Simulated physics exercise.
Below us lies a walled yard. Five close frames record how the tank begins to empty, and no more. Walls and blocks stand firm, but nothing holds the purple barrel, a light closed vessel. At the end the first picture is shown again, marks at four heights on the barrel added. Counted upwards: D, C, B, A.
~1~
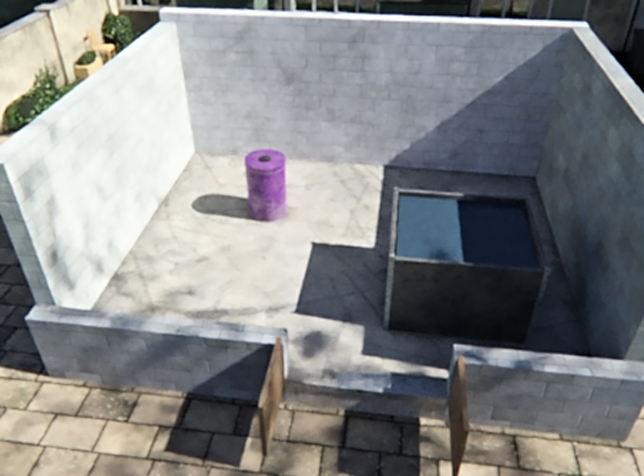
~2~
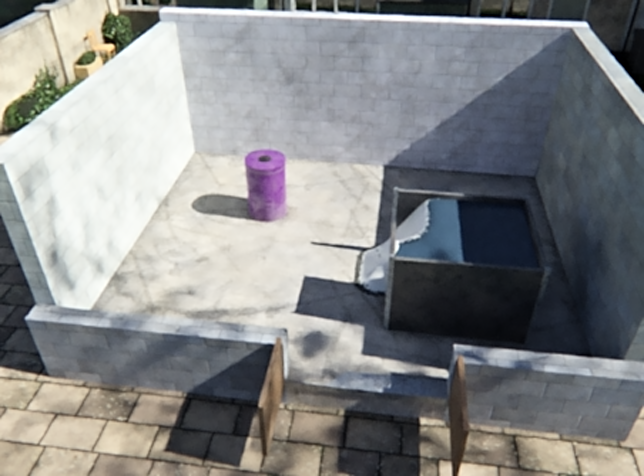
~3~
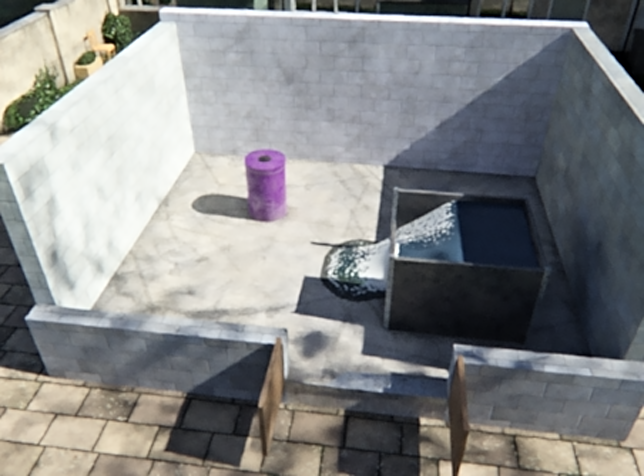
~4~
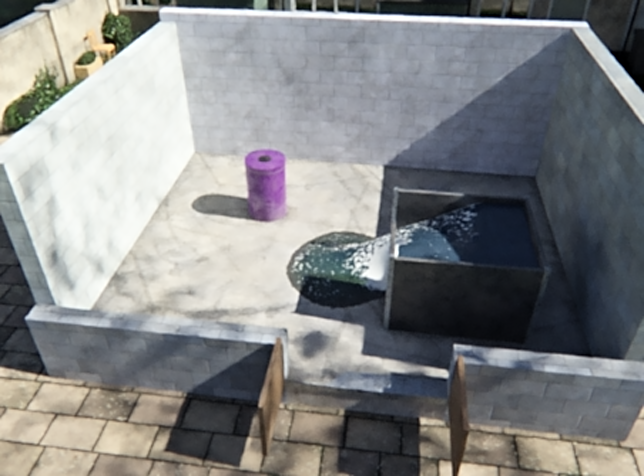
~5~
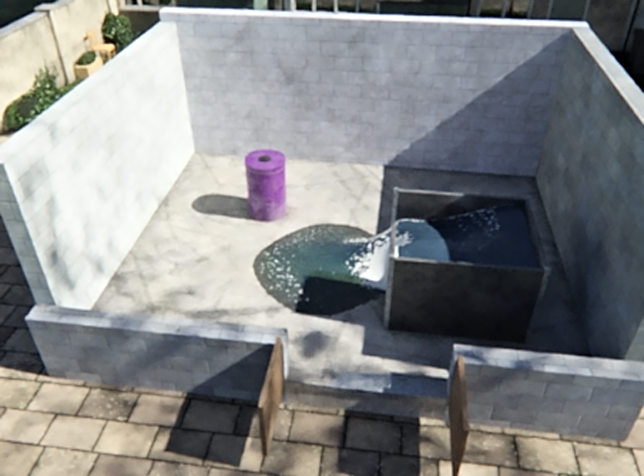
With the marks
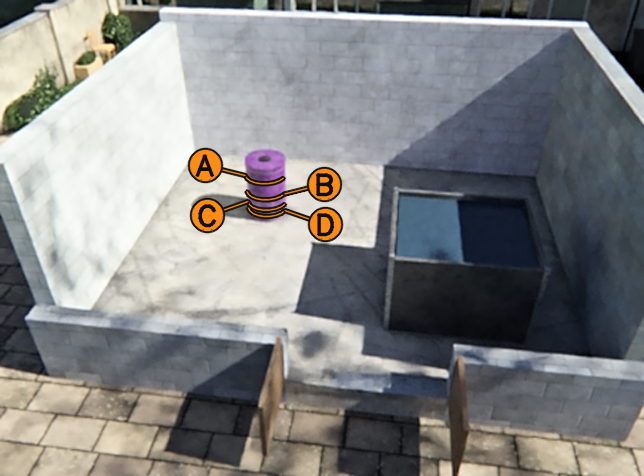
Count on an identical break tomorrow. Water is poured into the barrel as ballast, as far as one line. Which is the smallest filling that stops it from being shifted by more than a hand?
The limit is B.
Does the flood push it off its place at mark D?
Yes.
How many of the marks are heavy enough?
Two.
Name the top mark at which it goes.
Here it is mark C.
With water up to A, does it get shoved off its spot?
No.
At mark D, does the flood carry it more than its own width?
Yes, it does.
On the marked copy, A at (261, 183); B at (262, 199); C at (263, 210); D at (263, 216); from the bottom up D, C, B, A.
With A, it does not move.
With B, it does not move.
With C, it is pushed about its own width away.
With D, it is pushed about 3 times its own width away.
